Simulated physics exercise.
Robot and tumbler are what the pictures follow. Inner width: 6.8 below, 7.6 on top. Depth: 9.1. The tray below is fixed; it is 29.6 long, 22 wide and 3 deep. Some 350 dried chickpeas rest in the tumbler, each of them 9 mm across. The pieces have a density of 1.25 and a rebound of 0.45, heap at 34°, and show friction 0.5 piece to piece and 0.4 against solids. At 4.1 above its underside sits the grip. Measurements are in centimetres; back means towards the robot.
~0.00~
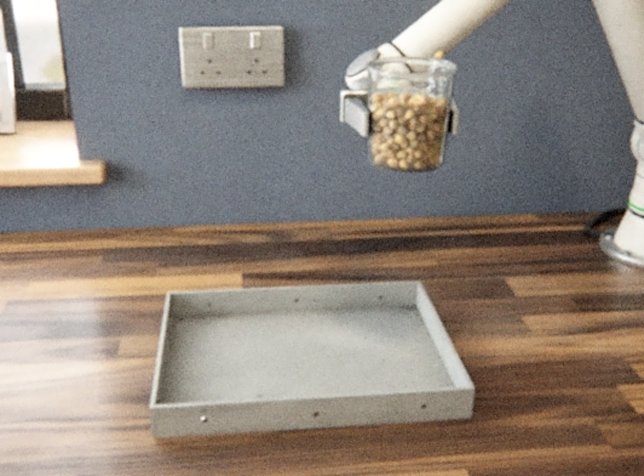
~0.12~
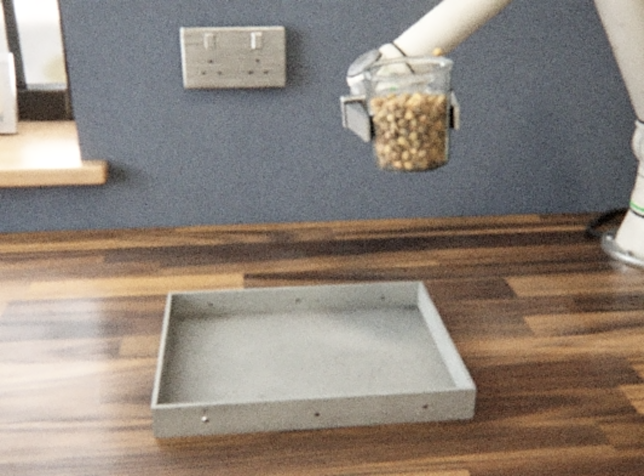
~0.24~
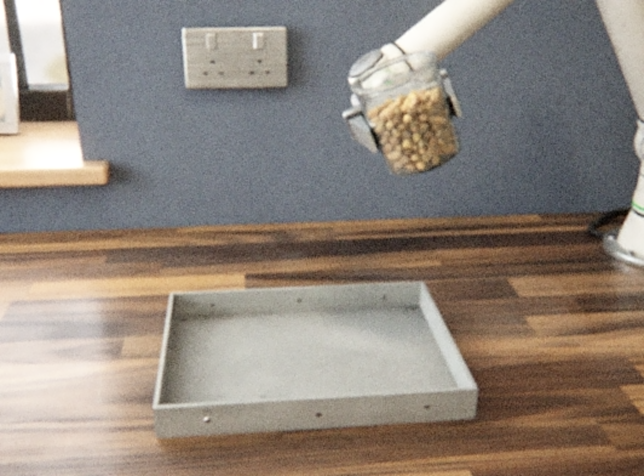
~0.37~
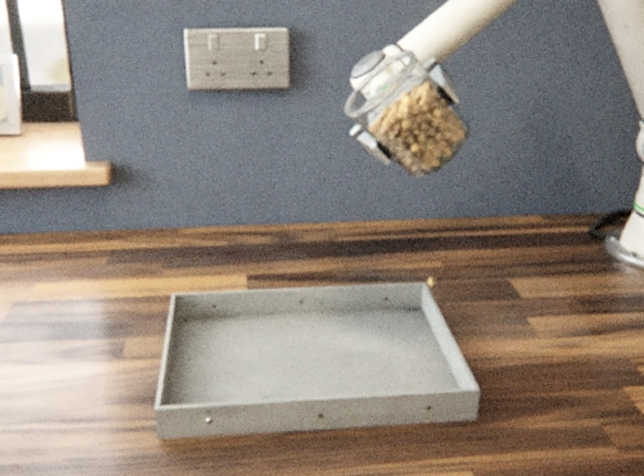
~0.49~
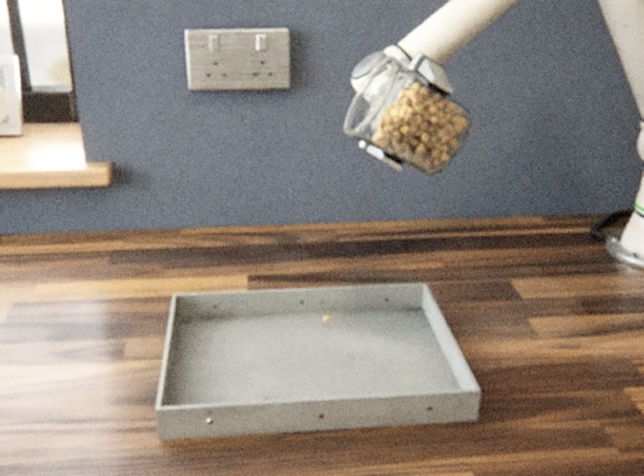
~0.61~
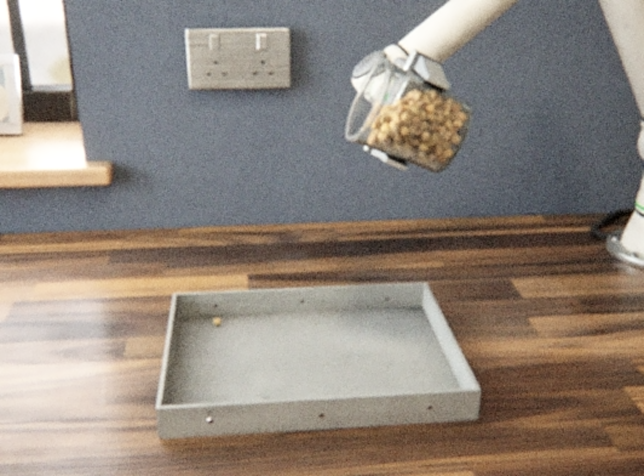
A robot arm tilted a clear container of chickpeas further and further over above a wooden counter, and a single chickpea dropped into the grey tray below and rolled left across it.
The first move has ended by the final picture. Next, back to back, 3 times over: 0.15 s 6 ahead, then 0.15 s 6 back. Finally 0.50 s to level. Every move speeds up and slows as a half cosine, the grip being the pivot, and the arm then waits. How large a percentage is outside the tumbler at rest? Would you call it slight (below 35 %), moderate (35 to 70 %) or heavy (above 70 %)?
I would call it moderate.
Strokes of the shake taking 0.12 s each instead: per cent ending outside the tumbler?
Estimate: Close to 65 percent.
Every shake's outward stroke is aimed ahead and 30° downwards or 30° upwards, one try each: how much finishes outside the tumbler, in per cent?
Near 25 and 65 percent respectively.
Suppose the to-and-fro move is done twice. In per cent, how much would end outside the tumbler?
Roughly 40 in a hundred.
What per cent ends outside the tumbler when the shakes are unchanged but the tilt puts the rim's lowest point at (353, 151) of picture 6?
About 85 %.
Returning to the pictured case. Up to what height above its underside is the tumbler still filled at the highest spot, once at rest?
Roughly 6.0 cm.
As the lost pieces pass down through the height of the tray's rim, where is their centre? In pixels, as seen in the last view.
Estimated centre around (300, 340) in pixels.
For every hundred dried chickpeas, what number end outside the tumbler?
I'd put it near 50 per cent.
After 1.17 s, tilted 65° forward, highest piece 28 above the table; 234 in the tumbler, 81 in the tray, 31 in flight or on a rim.
After 1.73 s, tilted 39° forward, highest piece 28 above the table; 179 in the tumbler, 161 in the tray, 5 on the table or floor, 1 in flight or on a rim.
After 2.21 s, level, highest piece 28 above the table; 179 in the tumbler, 162 in the tray, 5 on the table or floor.
After 3.26 s, level, highest piece 28 above the table; 179 in the tumbler, 162 in the tray, 5 on the table or floor.
In the end, 179 in the tumbler, 162 in the tray, 5 on the table or floor. That is 48 % outside the tumbler.
